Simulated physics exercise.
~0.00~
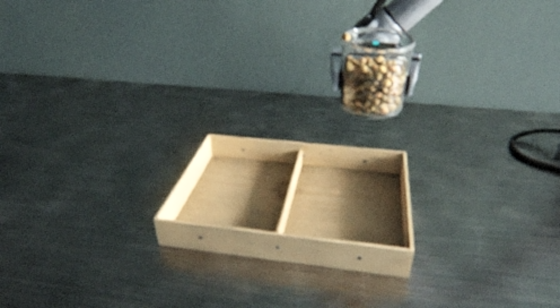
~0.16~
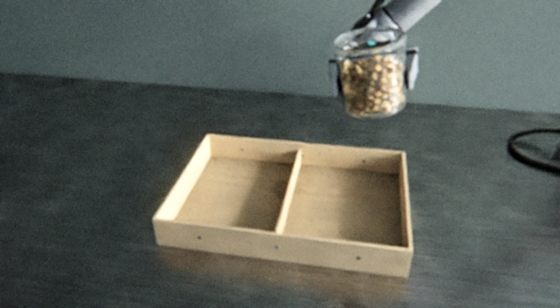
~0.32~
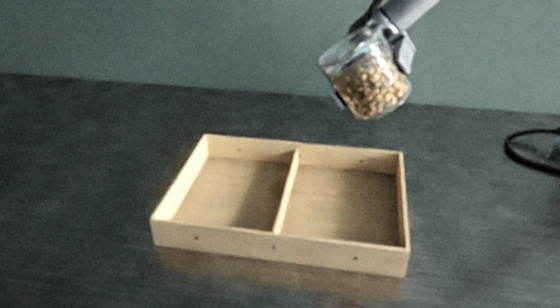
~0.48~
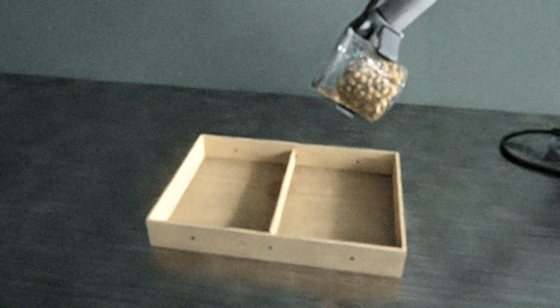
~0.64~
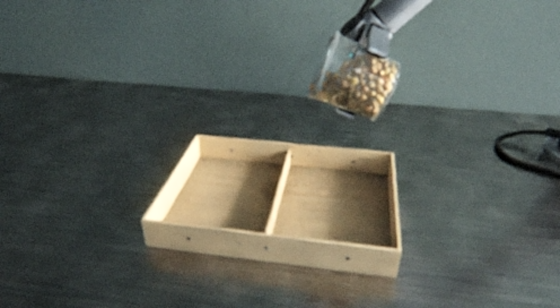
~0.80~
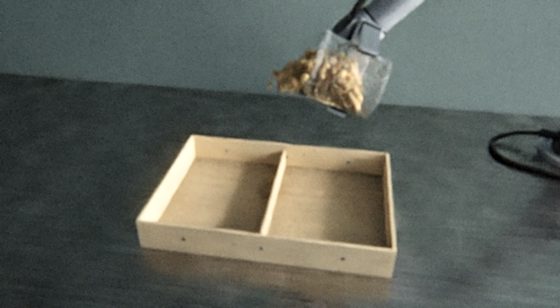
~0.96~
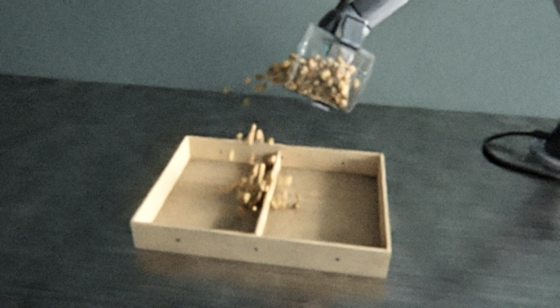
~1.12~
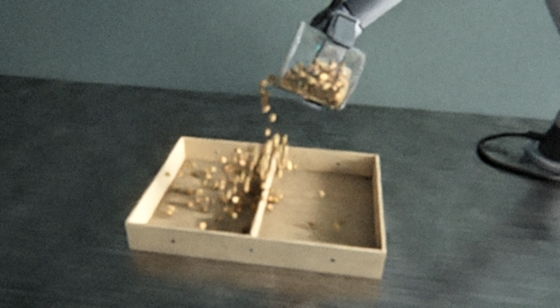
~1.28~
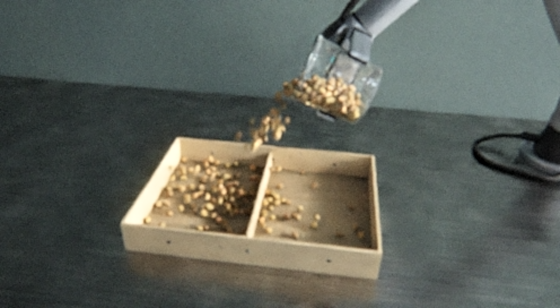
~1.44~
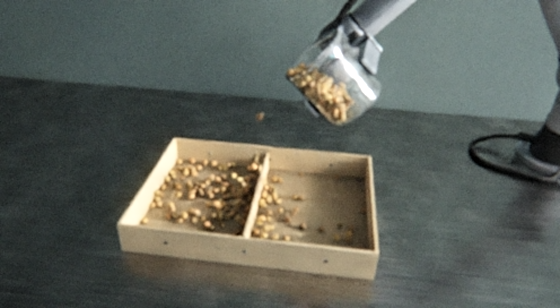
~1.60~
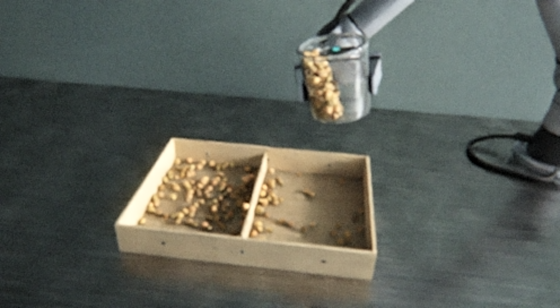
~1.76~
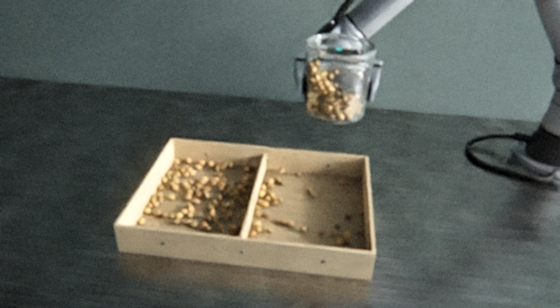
At the start, a robot arm holds a clear beaker of dried chickpeas upright above and behind a shallow wooden tray split in two by a cross wall. The arm tips the beaker to the left until the chickpeas slide to its mouth. They spill out in a clump, strike the dividing wall and scatter into both parts. A thinner stream follows before the arm turns the beaker back upright. Finally, it hangs there still partly full, with more chickpeas spread in the left part than the right.
